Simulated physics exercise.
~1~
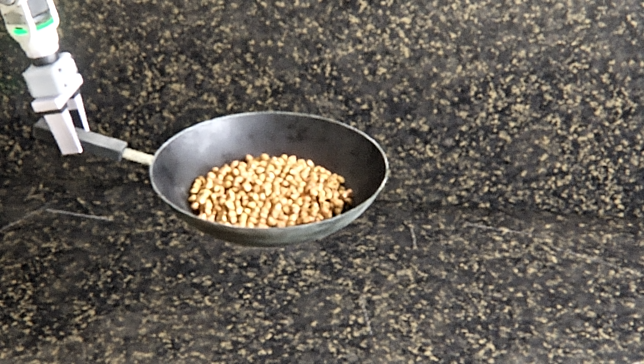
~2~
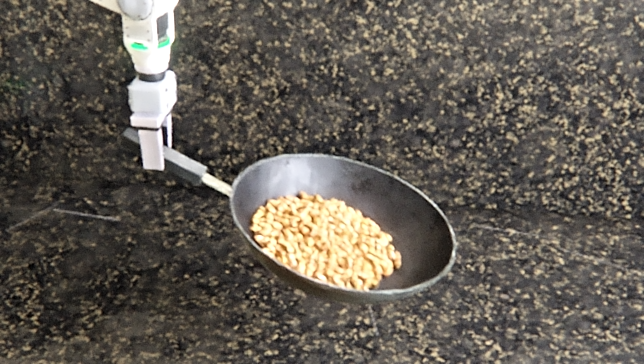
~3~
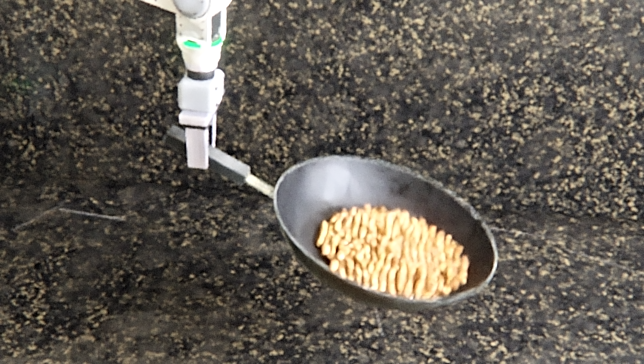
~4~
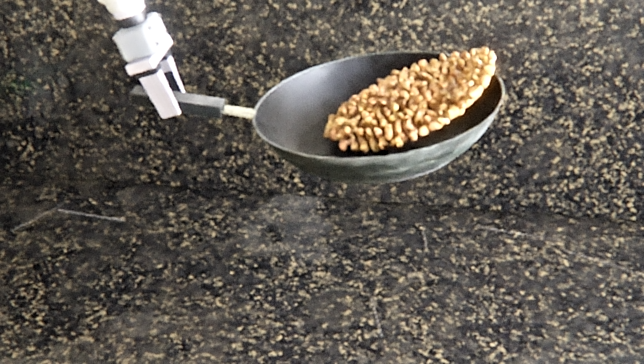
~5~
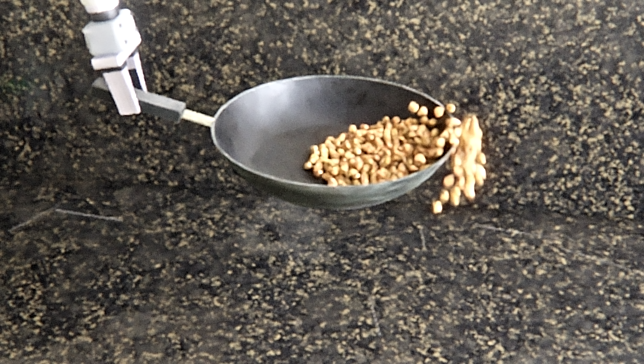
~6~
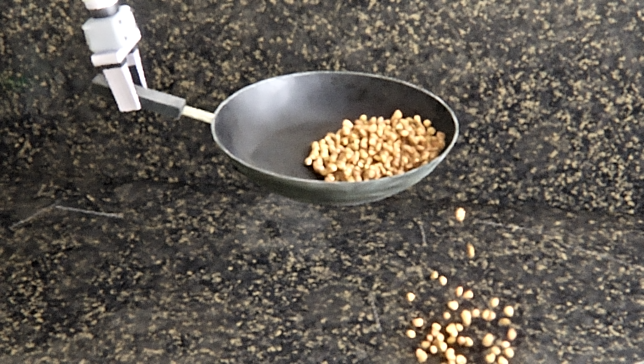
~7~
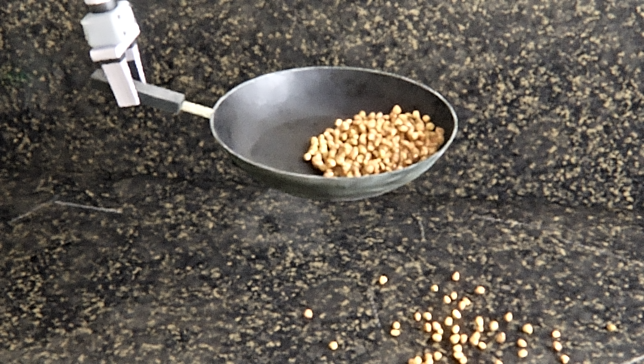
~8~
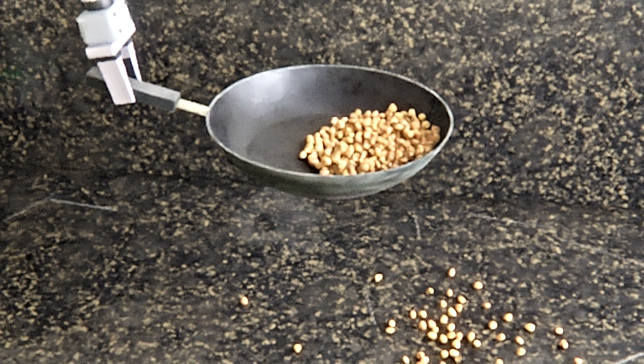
Robot arm swinging a dark frying pan of beans right, then tossing them upward, some spilling over the rim and scattering below.
